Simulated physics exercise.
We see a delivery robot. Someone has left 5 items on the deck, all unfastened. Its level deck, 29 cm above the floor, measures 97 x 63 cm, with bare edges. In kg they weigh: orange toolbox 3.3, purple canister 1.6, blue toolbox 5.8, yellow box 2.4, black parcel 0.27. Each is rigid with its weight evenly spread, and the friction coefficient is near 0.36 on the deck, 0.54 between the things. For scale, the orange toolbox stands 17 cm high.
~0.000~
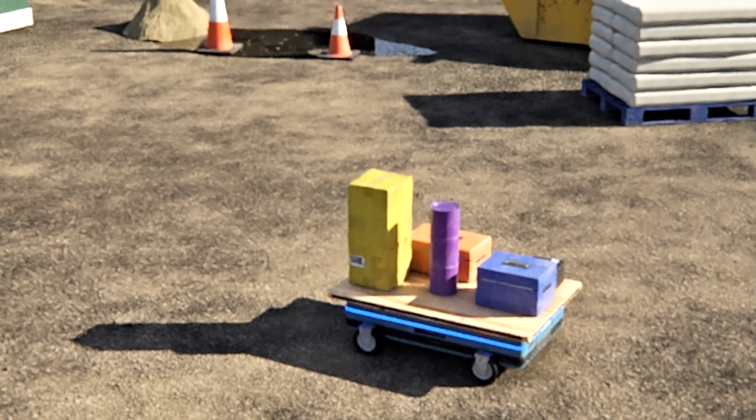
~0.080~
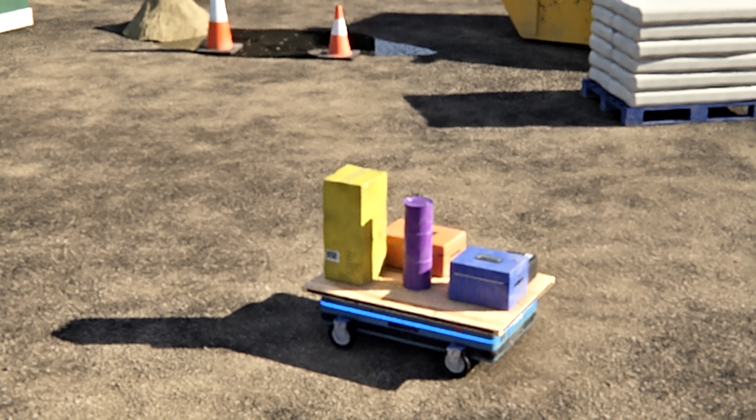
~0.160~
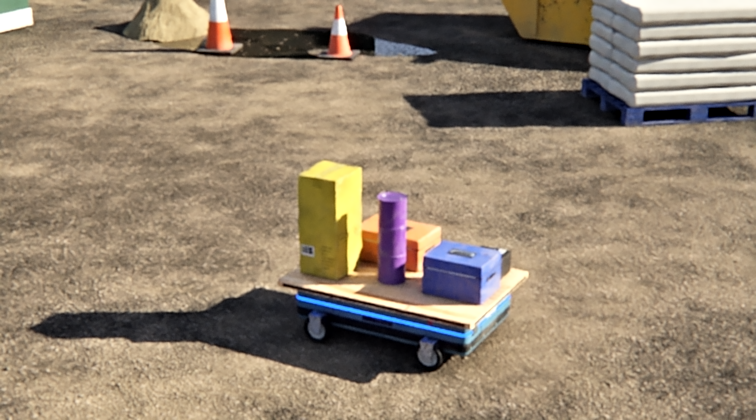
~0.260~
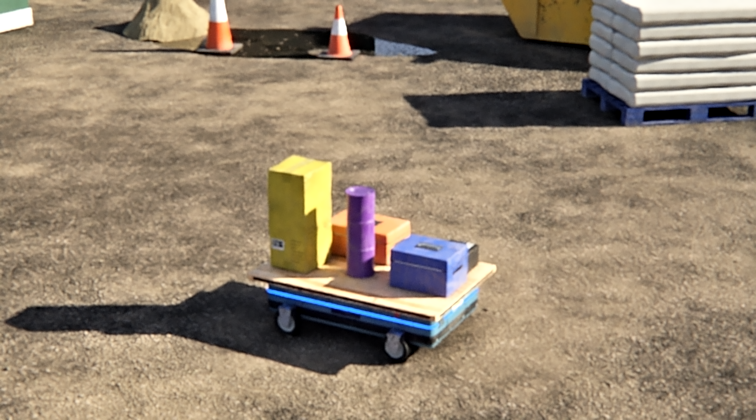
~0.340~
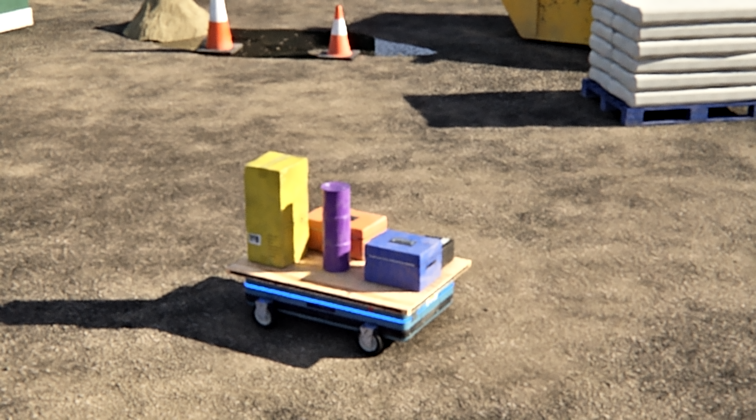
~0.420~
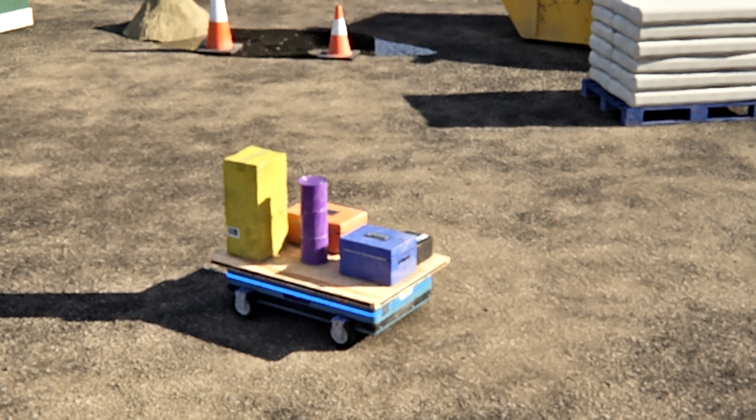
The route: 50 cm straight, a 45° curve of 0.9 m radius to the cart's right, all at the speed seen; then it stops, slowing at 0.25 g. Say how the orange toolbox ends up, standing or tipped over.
The orange toolbox stays upright.
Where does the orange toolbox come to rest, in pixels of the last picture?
At about (265, 153).
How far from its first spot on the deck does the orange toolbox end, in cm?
About 14 cm.
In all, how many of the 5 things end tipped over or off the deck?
That comes to 2.
After 0.82 s, cart has run 139 cm, turned 44°; yellow box now off the deck; orange toolbox slid 15 cm near (288, 188); purple canister leaning 46°.
After 1.22 s, cart has run 194 cm, turned 45°; purple canister now off the deck; orange toolbox slid 15 cm near (271, 160).
At rest (2.0 s), off the deck and tipped over, purple canister and yellow box; not toppled but over 10 cm from the start, orange toolbox; the other 2 in place, give or take 10 cm. In the last view, orange toolbox near (265, 153).
